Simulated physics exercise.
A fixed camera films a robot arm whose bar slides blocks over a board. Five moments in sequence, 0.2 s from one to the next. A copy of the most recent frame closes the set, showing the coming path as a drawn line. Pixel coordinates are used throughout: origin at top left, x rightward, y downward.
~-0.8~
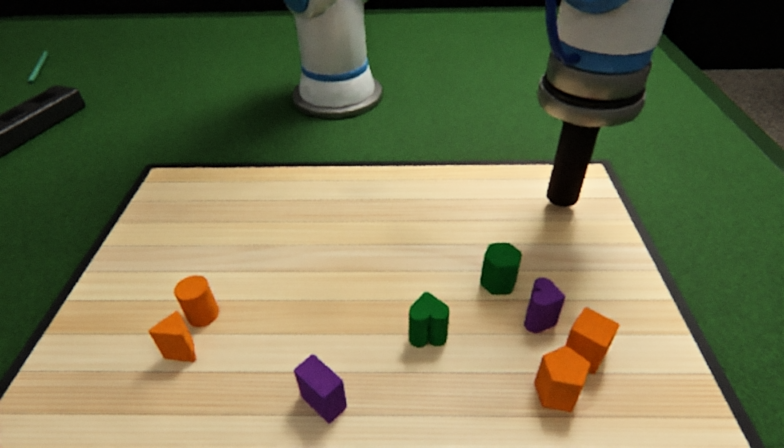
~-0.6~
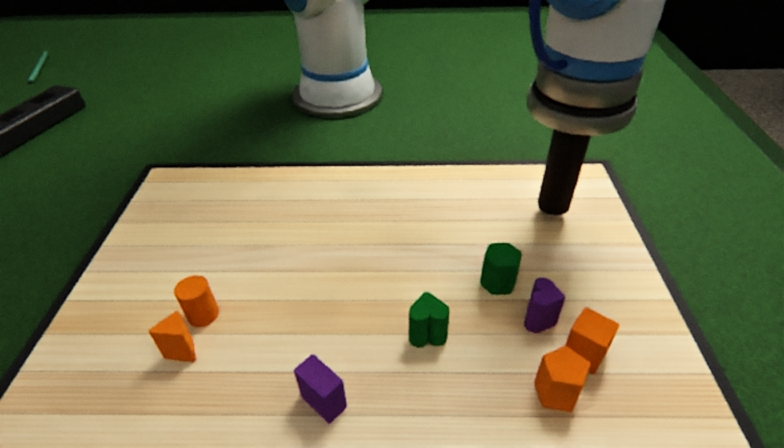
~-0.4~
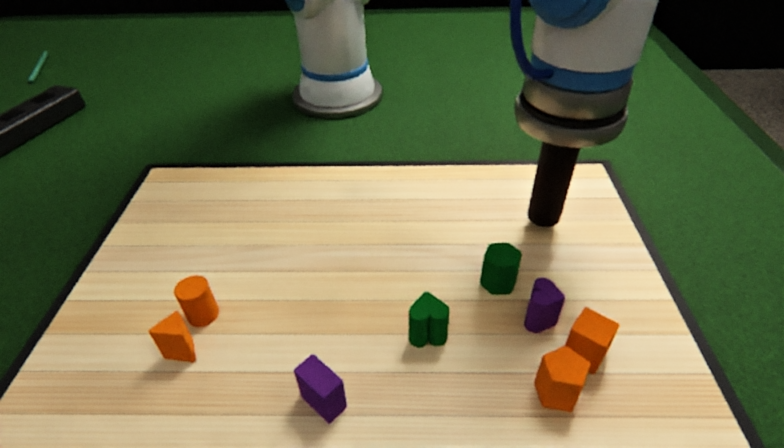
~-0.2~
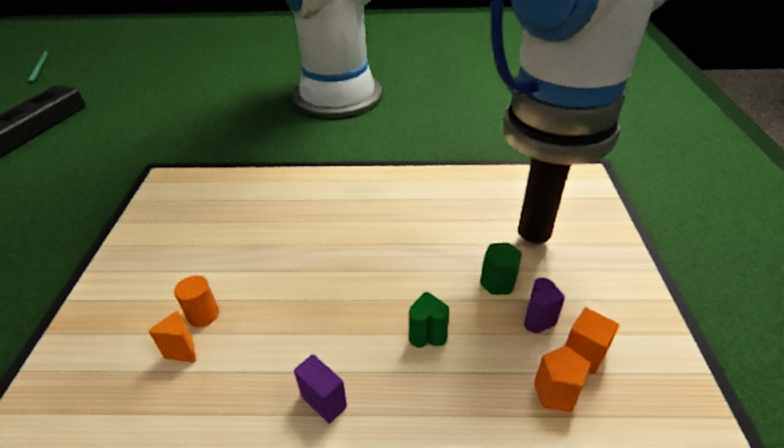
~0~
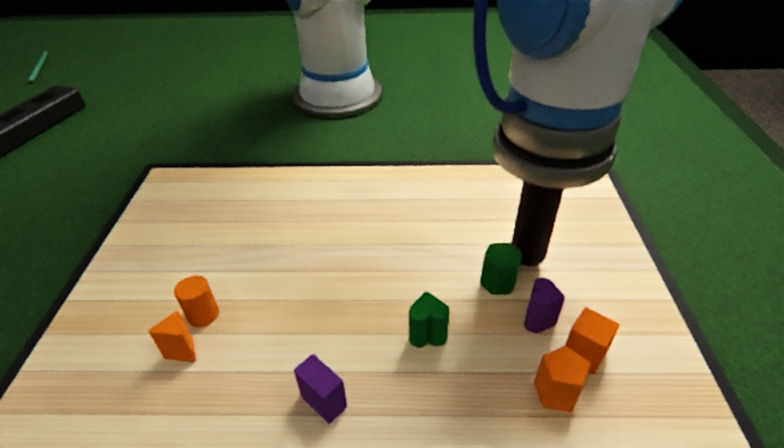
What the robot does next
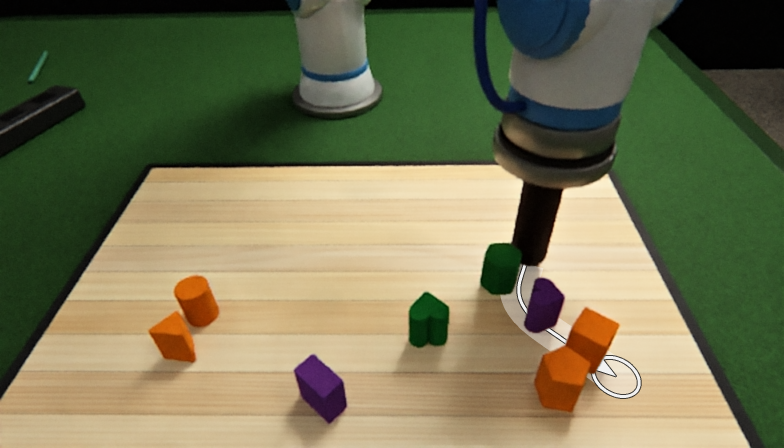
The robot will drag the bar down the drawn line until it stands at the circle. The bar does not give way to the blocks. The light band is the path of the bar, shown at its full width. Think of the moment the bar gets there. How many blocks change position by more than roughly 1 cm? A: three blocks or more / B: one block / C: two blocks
Choice A: Three blocks or more.
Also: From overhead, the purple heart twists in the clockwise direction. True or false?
It is true.
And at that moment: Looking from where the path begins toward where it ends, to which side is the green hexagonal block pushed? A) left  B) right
Option B.
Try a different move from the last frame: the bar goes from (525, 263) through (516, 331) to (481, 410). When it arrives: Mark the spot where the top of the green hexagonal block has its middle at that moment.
The middle of its upper face should be somewhere near (488, 265).
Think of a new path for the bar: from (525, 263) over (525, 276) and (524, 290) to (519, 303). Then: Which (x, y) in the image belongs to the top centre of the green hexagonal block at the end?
The middle of its upper face will lie at (488, 265).
The line goes from (525, 263) over (521, 301) and (561, 339) to (616, 376).
The first path, step by step. One third of the way, bar (523, 292); green hexagonal block (488, 266), turned 40° clockwise; purple heart (552, 301).
Two thirds of the way, bar (565, 329); green hexagonal block (488, 266), turned 40° clockwise; purple heart (585, 342), turned 45° clockwise; orange square (624, 346), turned 35° anticlockwise.
At the end, bar (621, 367); green hexagonal block (488, 266), turned 40° clockwise; purple heart (607, 369), turned 120° clockwise; orange pentagon (566, 370); orange square (680, 374), turned 65° anticlockwise.
